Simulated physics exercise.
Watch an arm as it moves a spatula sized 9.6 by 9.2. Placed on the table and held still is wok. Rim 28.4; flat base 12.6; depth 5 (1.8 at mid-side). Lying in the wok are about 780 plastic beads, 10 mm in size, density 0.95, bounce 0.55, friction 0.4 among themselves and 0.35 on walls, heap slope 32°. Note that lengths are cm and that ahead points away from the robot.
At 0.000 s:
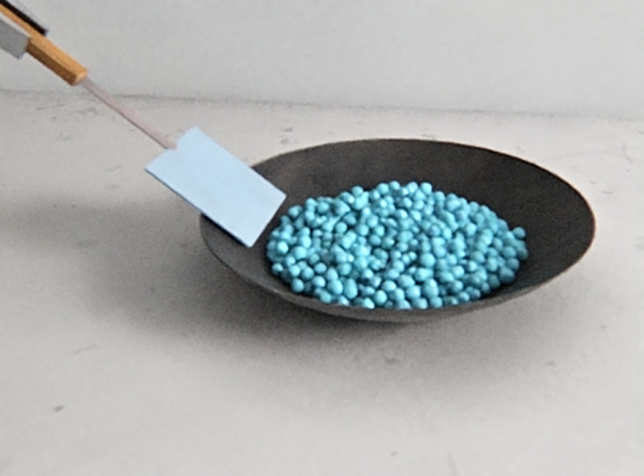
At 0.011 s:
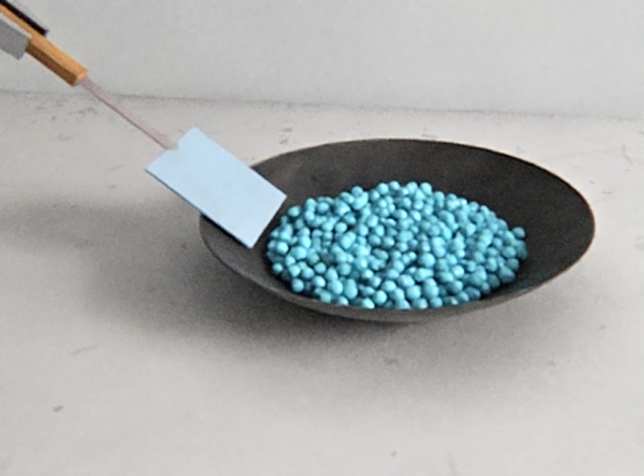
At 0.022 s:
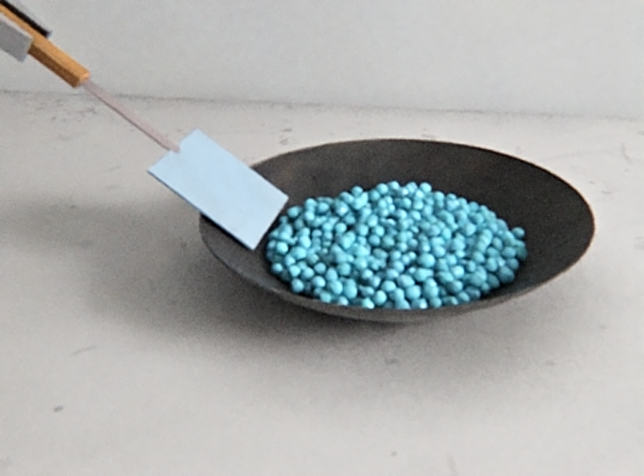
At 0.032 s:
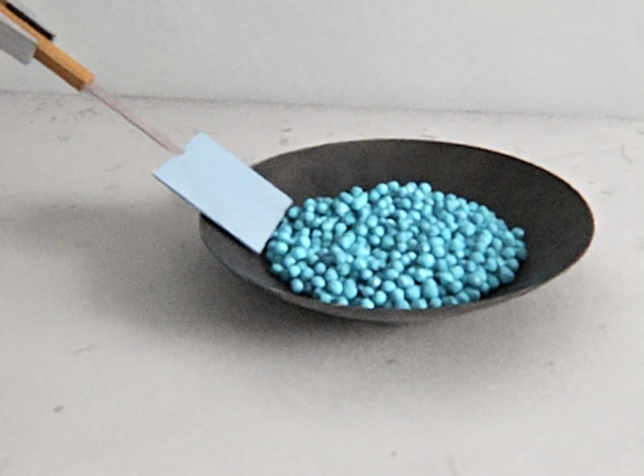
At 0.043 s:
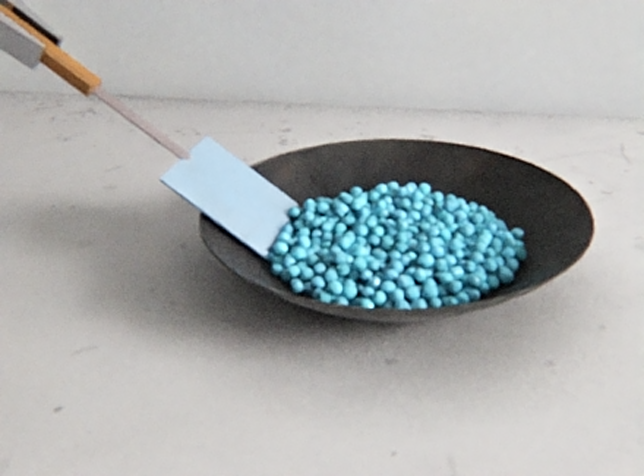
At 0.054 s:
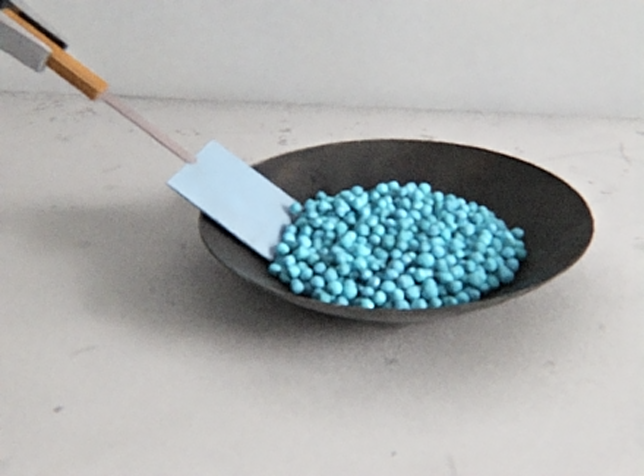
To begin with, a robotic arm holds a pale blue spatula at the left rim of a dark wok holding a heap of turquoise beads. The spatula then shifts slightly right and down, its lower edge reaching the near side of the heap, while the wok stays still and the beads barely change.
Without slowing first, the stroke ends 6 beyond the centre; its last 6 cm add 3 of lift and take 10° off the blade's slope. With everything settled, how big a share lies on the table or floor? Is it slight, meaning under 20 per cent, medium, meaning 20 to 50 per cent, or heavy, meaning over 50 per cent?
It is slight, under 20 per cent.
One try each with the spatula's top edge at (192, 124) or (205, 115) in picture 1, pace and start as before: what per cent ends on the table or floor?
First try around 0 percent, second around 0 percent.
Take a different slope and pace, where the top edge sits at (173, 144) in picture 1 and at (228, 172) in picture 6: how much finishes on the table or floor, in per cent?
Close to 20 in a hundred.
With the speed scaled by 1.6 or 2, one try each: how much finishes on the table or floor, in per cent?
First try around 5 %, second try around 10 %.
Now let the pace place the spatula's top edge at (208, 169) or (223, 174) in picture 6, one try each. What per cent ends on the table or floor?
Estimates: About 5 %, about 20 %.
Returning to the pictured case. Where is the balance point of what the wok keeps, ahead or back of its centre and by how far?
Ahead of centre, near 4.5 centimetres.
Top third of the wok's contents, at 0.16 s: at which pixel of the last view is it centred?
It is centred near (431, 233).
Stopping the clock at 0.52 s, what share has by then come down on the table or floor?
Share at that moment: Roughly 0 %.
By 0.16 s, sloping 37°, highest piece 4 above the table; 784 in the wok.
By 0.27 s, sloping 33°, highest piece 5 above the table; 784 in the wok.
By 0.52 s, sloping 27°, highest piece 6 above the table; 784 in the wok.
By 1.57 s, sloping 27°, highest piece 6 above the table; 784 in the wok.
Final count, 784 in the wok. That is 0 % on the table or floor.
